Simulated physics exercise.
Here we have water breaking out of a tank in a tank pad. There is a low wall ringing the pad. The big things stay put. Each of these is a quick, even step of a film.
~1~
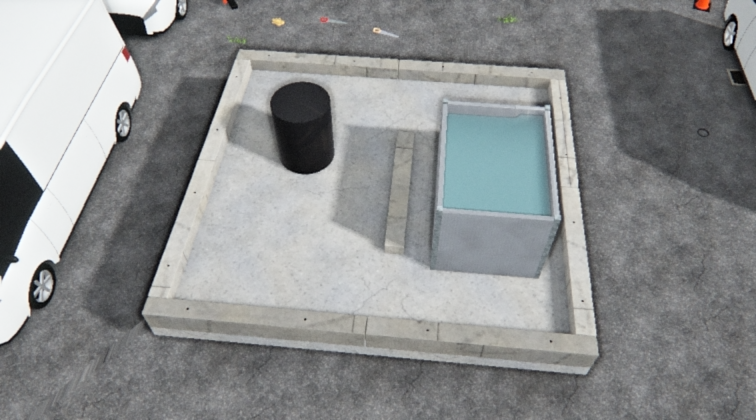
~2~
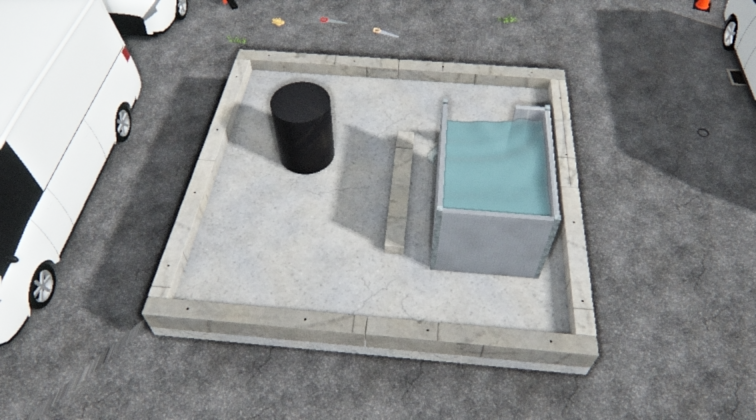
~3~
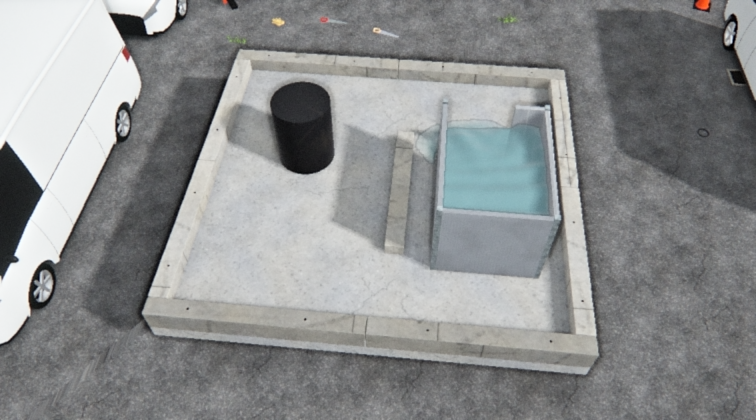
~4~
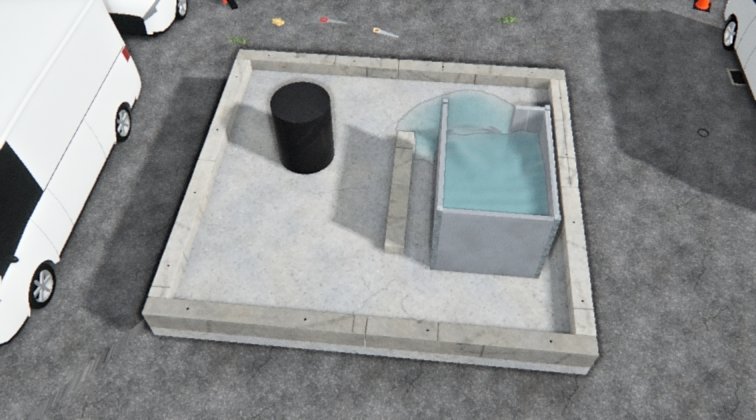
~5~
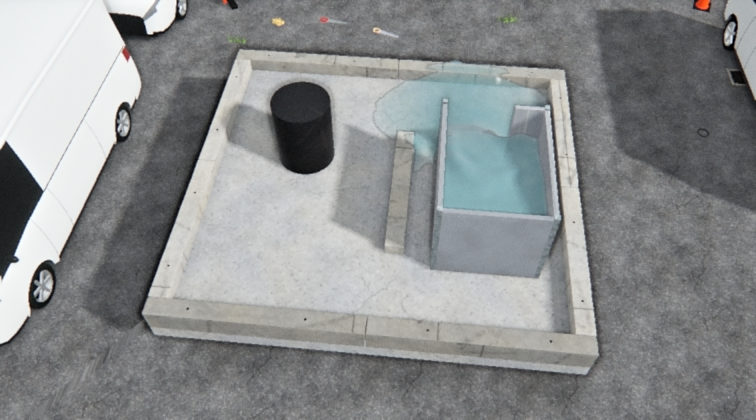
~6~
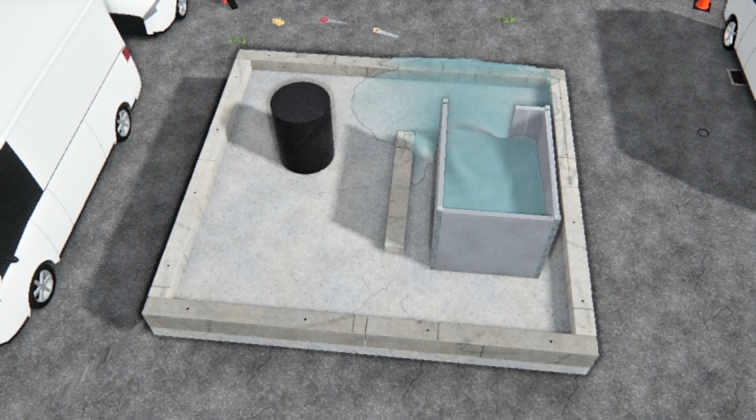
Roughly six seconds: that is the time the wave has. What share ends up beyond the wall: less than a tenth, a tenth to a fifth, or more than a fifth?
More than a fifth.
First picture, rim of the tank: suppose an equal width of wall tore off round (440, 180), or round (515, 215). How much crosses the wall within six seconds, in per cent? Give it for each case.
Try one around 14 percent; try two around 44 percent.
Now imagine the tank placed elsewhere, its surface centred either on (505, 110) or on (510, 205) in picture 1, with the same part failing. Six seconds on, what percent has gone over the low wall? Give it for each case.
You'd get close to 40 per cent the first time and close to 22 per cent the second.
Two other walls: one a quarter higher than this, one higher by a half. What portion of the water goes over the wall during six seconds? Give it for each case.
Around 18 percent for the first try and around 12 percent for the second, I'd say.
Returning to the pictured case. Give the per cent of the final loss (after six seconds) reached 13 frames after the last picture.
By then, close to 85 % of it.
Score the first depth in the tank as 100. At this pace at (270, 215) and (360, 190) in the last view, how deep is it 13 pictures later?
In that order: 0 and 0 per cent.
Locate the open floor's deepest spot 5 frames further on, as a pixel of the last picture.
Check close to (544, 92).
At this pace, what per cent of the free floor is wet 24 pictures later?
Close to 75 percent, by my reckoning.
A moment on, water covers 30 % of the floor; the low wall has let 3 % over.
Next, water covers 35 % of the floor; the low wall has let 10 % over.
Then, water covers 50 % of the floor; the low wall has let 26 % over.
Later, water covers 65 % of the floor; the low wall has let 30 % over.
In the end, water covers 75 % of the floor; the low wall has let 30 % over.
